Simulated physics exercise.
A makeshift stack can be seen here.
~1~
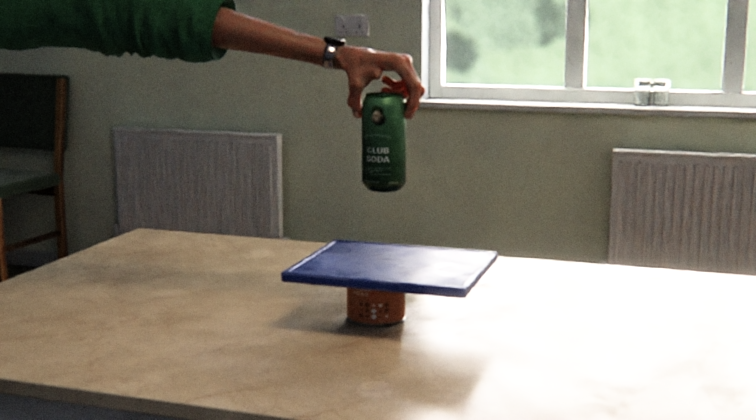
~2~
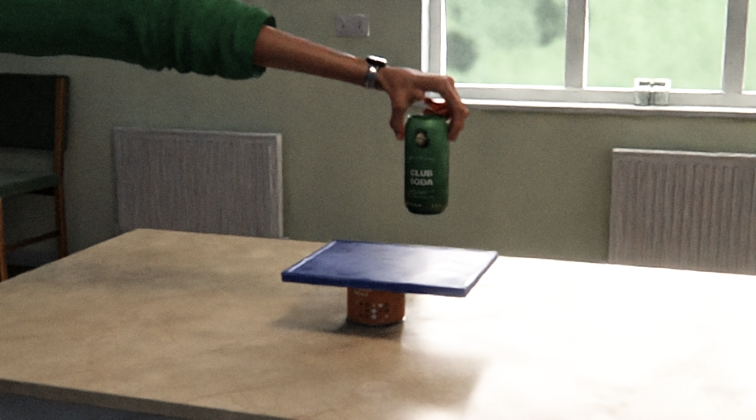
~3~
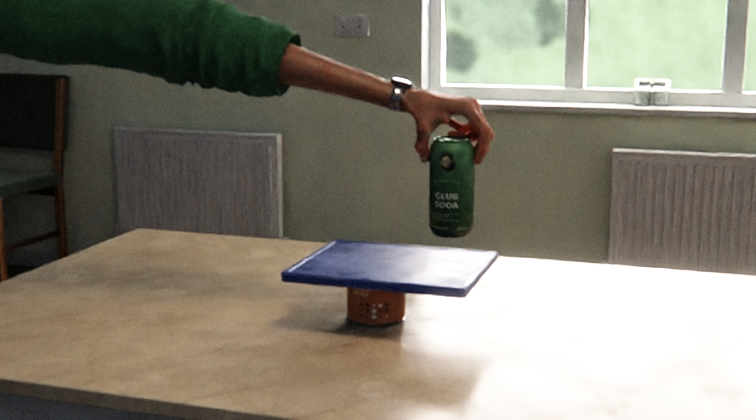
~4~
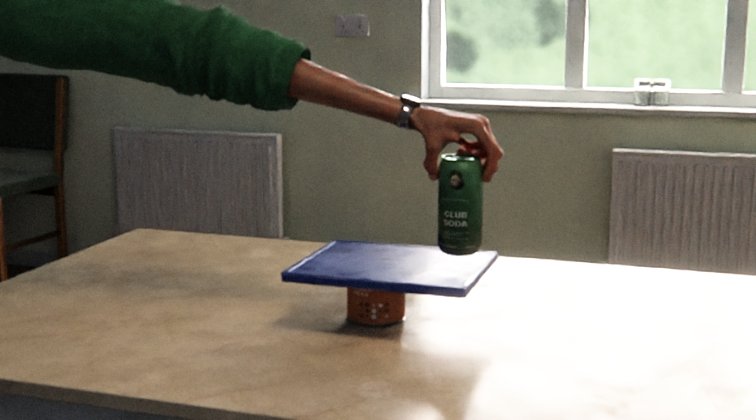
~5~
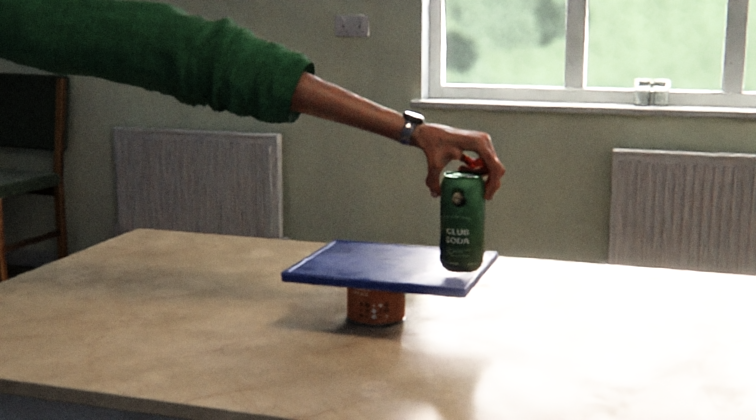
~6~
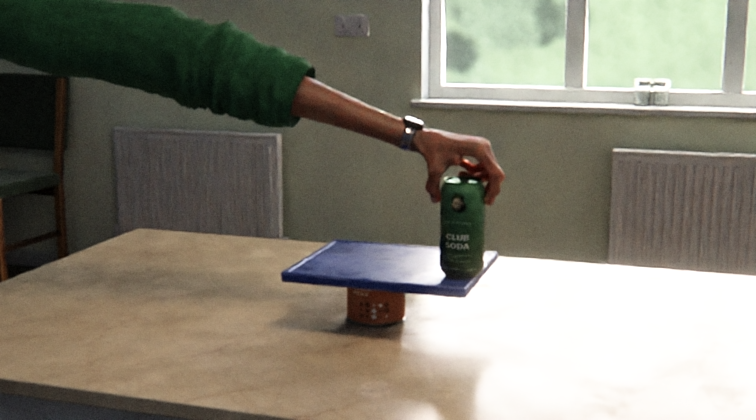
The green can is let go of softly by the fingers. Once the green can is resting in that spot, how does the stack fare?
Basically, the build is unsound there.
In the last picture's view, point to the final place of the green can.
At about (582, 326).
Then, 0.30 s past the last view, green can now fallen; blue lid rocked 20° from its first pose.
Then, 0.50 s past the last view, blue lid rocked 31° from its first pose.
Then, 0.60 s past the last view, blue lid rocked 27° from its first pose.
Then, 0.80 s past the last view, blue lid rocked 22° from its first pose.
Finally, fallen, green can; moved from the start, blue lid; orange tub still in place. Final places as the last picture's camera would see them, green can near (582, 327). The stack comes apart.
